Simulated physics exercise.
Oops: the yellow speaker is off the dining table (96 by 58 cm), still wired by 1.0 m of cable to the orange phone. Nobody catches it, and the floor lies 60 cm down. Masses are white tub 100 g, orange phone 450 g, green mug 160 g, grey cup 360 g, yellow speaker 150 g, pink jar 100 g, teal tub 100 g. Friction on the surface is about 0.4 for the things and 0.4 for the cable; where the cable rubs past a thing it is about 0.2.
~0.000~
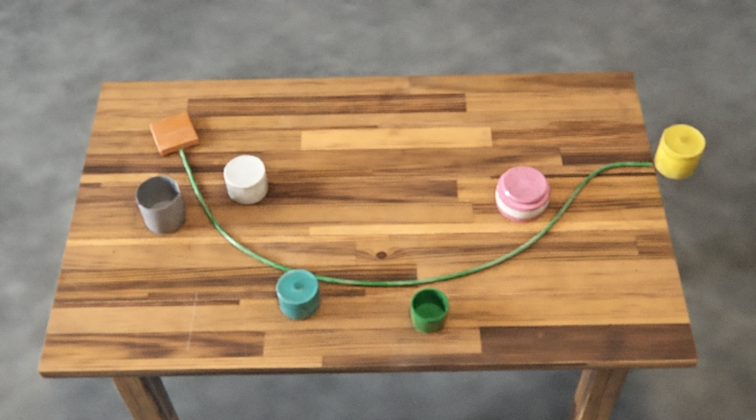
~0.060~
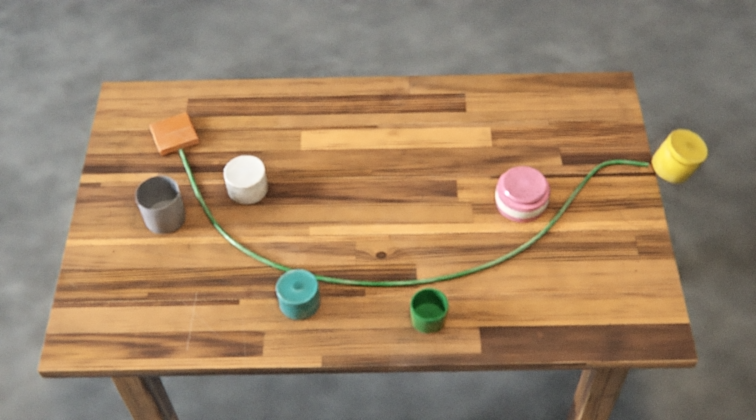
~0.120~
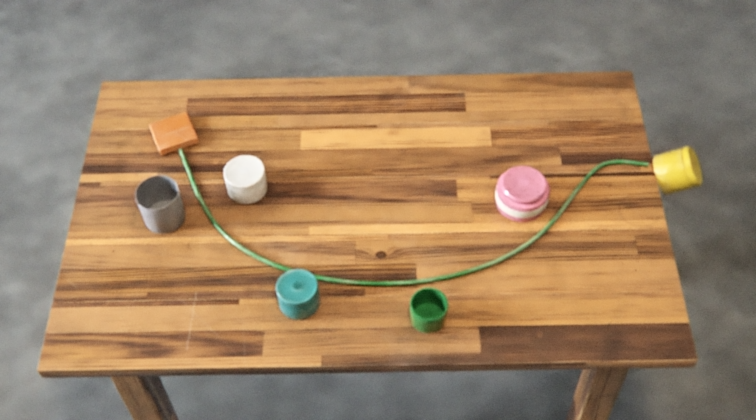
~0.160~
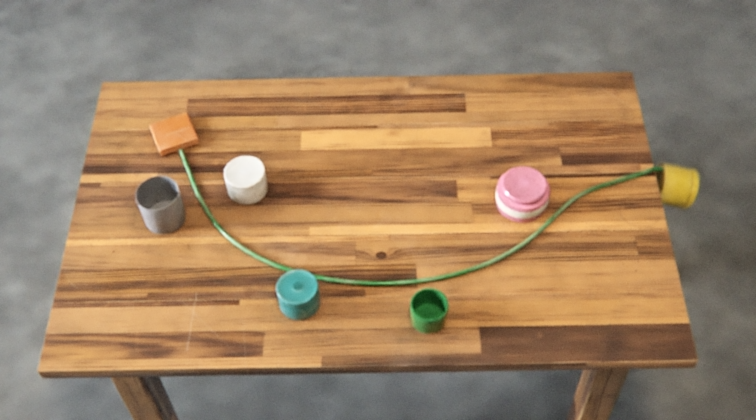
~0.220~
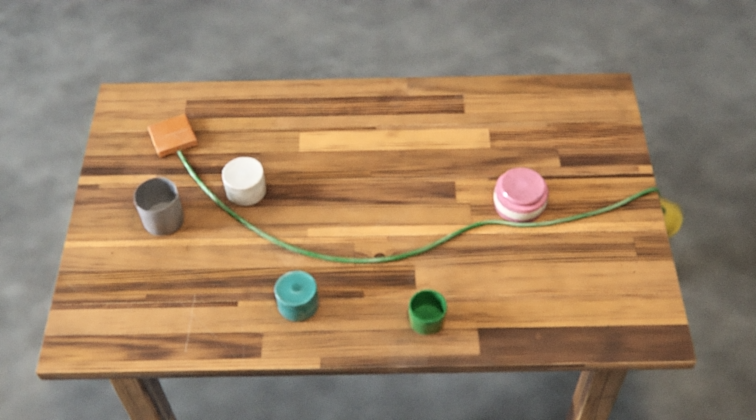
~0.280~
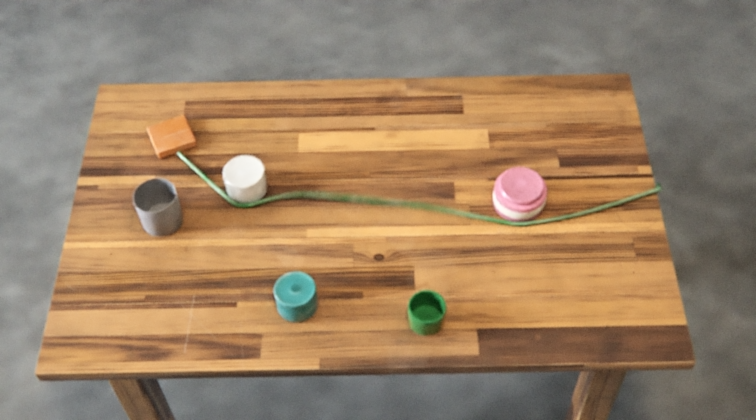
The clip opens on a wooden table holding several small containers, with a green cord curving from a flat orange object to a yellow cylinder at the right edge. The yellow cylinder tilts over and drops out of sight past the edge, pulling the cord tauter against the pink jar and then the white container.
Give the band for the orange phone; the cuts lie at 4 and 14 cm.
The orange phone hardly moves.
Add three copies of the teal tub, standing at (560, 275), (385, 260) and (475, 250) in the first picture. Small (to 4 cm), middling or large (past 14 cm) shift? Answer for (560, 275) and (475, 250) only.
In turn: Small, small.
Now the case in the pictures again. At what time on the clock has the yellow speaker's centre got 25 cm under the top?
About: 0.70 s.
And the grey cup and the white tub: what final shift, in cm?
Grey cup 0 cm, white tub 10 cm.
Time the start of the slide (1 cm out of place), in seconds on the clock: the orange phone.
About: Orange phone never.
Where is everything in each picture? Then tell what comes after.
The first frame shows orange phone (173, 131); cable runs through (597, 172) (528, 244) (406, 283) (276, 265) (200, 198).
The second frame shows yellow speaker (684, 145); cable runs through (595, 171) (406, 283) (200, 198).
The third frame shows yellow speaker (678, 171); cable runs through (594, 170) (406, 283) (200, 198).
The fourth frame shows yellow speaker (673, 186); cable runs through (613, 182) (407, 282) (200, 198).
The fifth frame shows yellow speaker (656, 217); cable runs through (655, 189) (428, 248) (211, 194).
The sixth frame shows orange phone (171, 133); cable runs through (582, 214) (454, 212) (326, 196) (219, 190).
At 0.5 s, the cable's tail end at (181, 153); yellow speaker over the edge, white tub 10 cm off its start, pink jar 3 cm off its start.
At 0.7 s, the cable's tail end at (182, 153); yellow speaker over the edge, white tub 10 cm off its start, pink jar 4 cm off its start.
At 1.0 s, the cable's tail end at (182, 153); white tub 10 cm off its start at (272, 133), yellow speaker over the edge, pink jar 4 cm off its start at (521, 167).
At 1.2 s, the cable's tail end at (182, 153); white tub 10 cm off its start, pink jar 4 cm off its start, yellow speaker over the edge.
At 2.4 s, the cable's tail end at (182, 153); orange phone 0 cm off its start at (173, 134), yellow speaker over the edge, white tub 10 cm off its start at (272, 133), pink jar 4 cm off its start at (521, 167).
